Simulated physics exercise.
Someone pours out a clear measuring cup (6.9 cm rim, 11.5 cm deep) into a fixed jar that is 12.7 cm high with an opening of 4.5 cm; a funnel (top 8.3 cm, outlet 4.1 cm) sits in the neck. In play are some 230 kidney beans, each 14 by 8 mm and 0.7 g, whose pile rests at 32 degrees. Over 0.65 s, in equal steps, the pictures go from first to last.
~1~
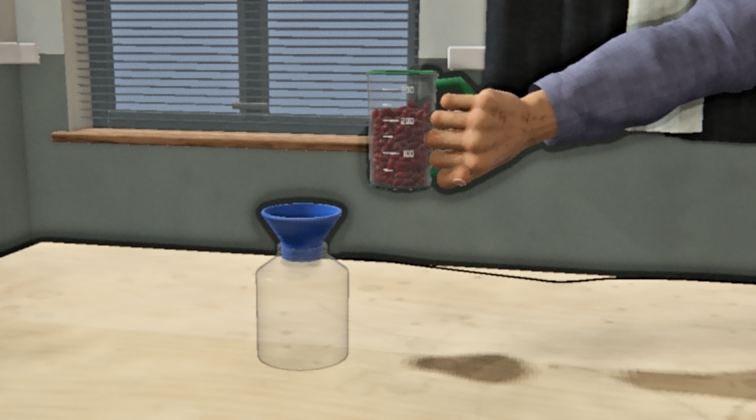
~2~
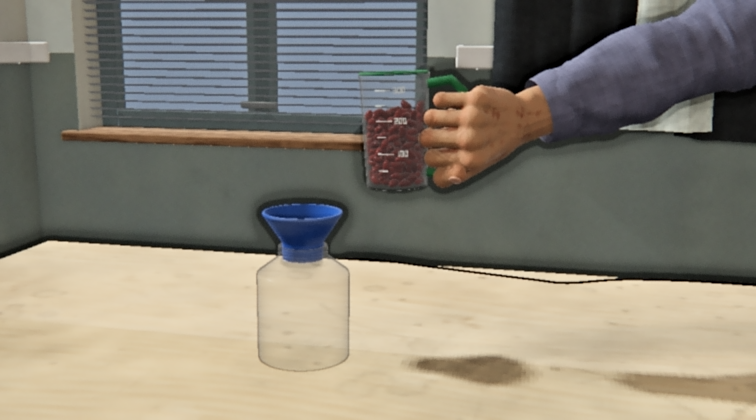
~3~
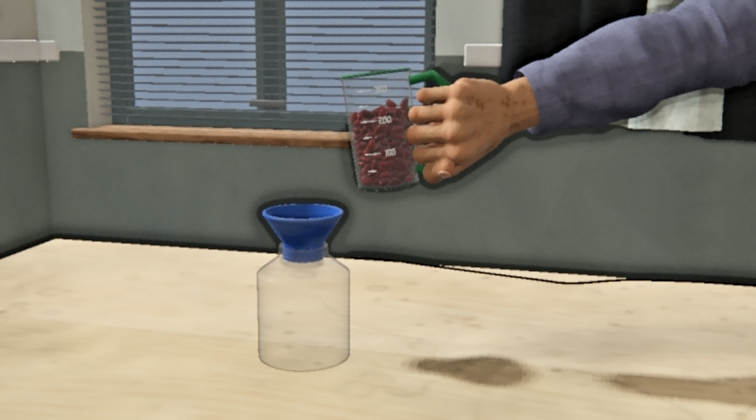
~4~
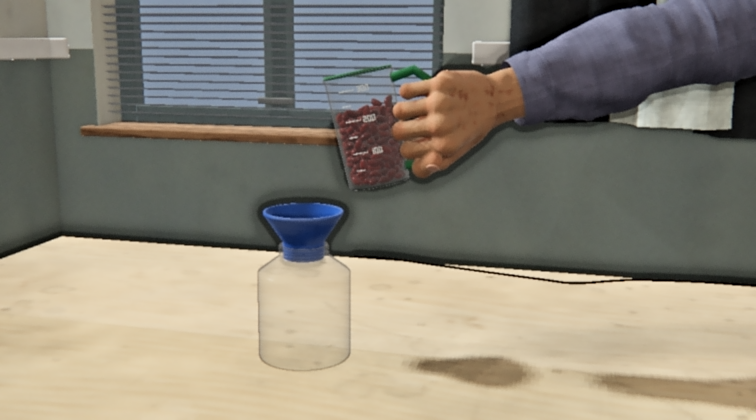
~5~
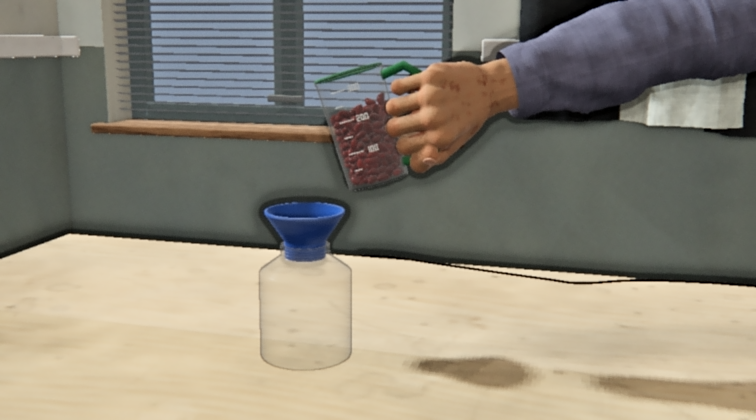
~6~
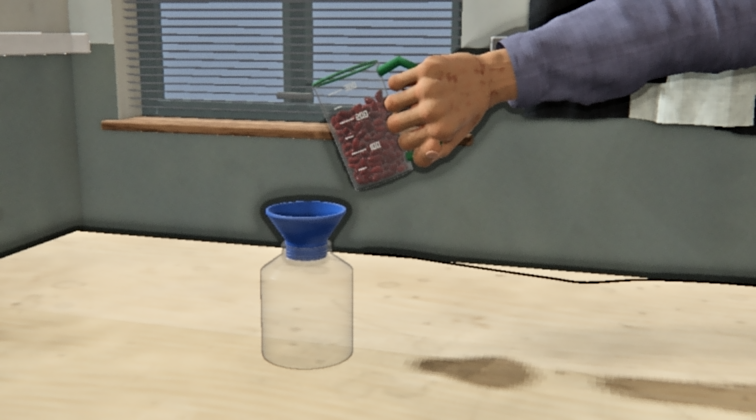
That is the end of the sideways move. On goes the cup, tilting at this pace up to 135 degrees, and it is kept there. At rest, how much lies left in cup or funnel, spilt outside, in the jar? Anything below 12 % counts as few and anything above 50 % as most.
Left in cup or funnel: Few; spilt outside: Few; jar: Most.
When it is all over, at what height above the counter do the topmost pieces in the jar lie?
Roughly 4.5 centimetres above the counter.
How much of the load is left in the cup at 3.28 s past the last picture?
About 0 percent.
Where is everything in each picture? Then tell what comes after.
The first picture shows cup at (401, 129), tilt 0 degrees, lip at (369, 72), moved 0.0 cm; middle of the pieces at (401, 145); jar at (303, 300).
The second picture shows cup at (396, 130), tilt 3 degrees, lip at (361, 74), moved 0.7 cm; middle of the pieces at (396, 146).
The third picture shows cup at (382, 129), tilt 7 degrees, lip at (343, 77), moved 2.1 cm; middle of the pieces at (383, 146).
The fourth picture shows cup at (369, 128), tilt 12 degrees, lip at (326, 80), moved 3.6 cm; middle of the pieces at (371, 144).
The fifth picture shows cup at (364, 128), tilt 17 degrees, lip at (318, 83), moved 4.2 cm; middle of the pieces at (367, 144).
The sixth picture shows cup at (365, 127), tilt 22 degrees, lip at (316, 86), moved 4.2 cm; middle of the pieces at (370, 142); jar at (307, 298).
Then, 1.41 s after the last picture, tilt 74 degrees; the cup holds 100 %, the jar 0 %.
Then, 2.35 s after the last picture, tilt 108 degrees; the cup holds 85 %, the jar 5 %.
Then, 3.28 s after the last picture, tilt 135 degrees; the cup holds 0 %, the jar 100 %.
In the end, still above 0 %, spilt 0 %, jar 100 %.
